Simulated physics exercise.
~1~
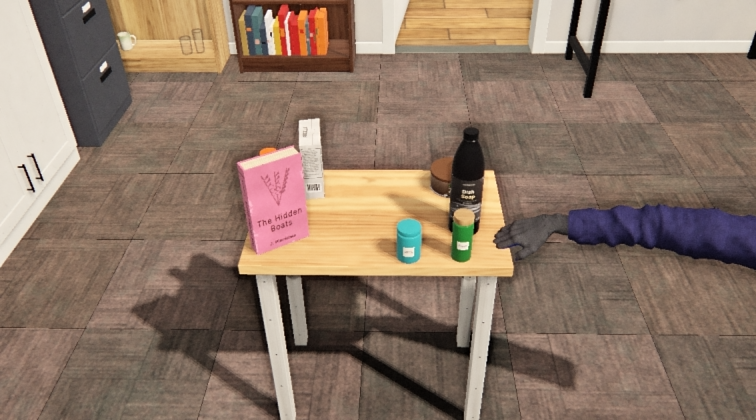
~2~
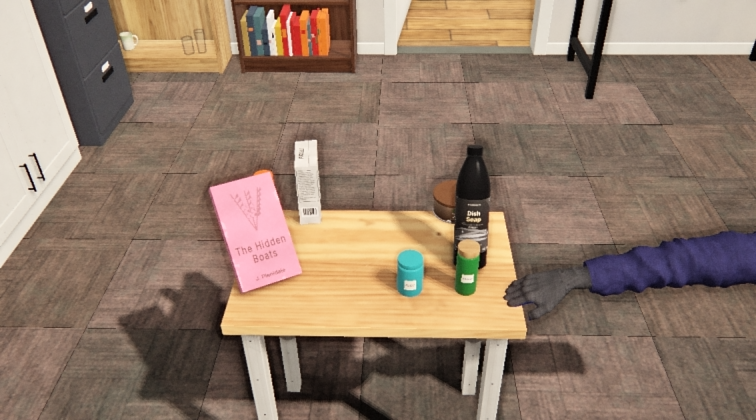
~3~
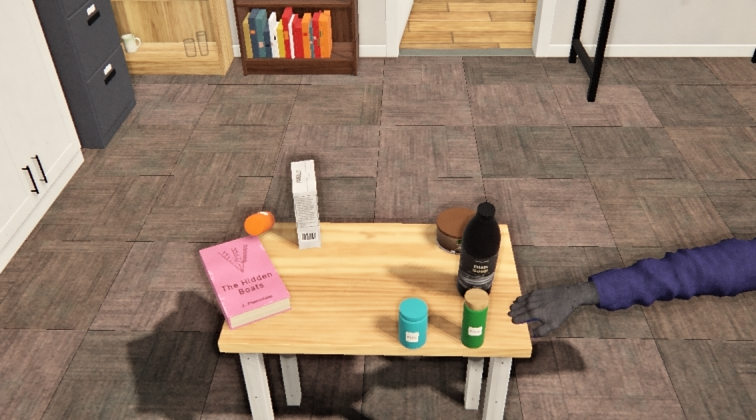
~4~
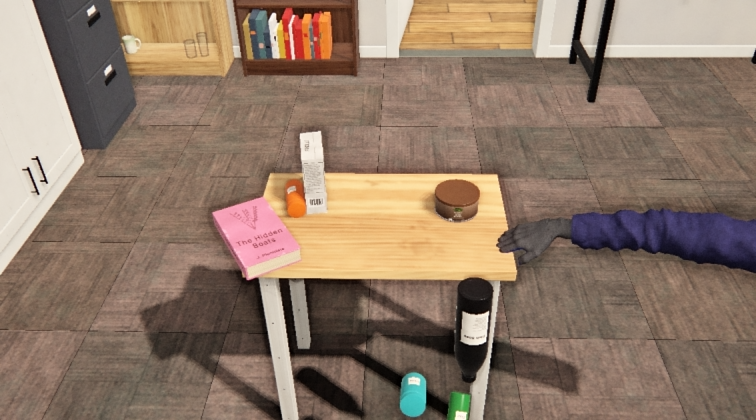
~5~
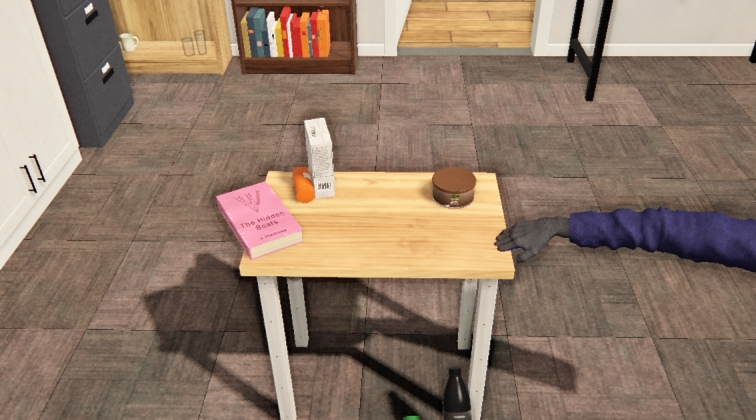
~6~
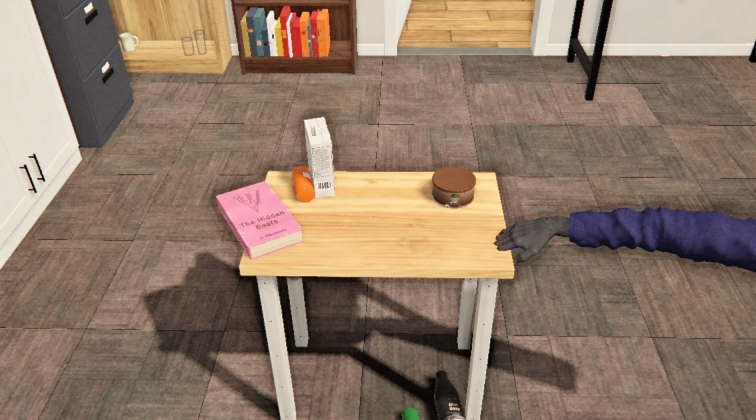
The footage shows a side table holding seven items lurch toward the viewer and back beside a still gloved hand, toppling a pink book and orange shaker on top, while a turquoise jar, green shaker and black bottle fall off the front edge and end tipped over.
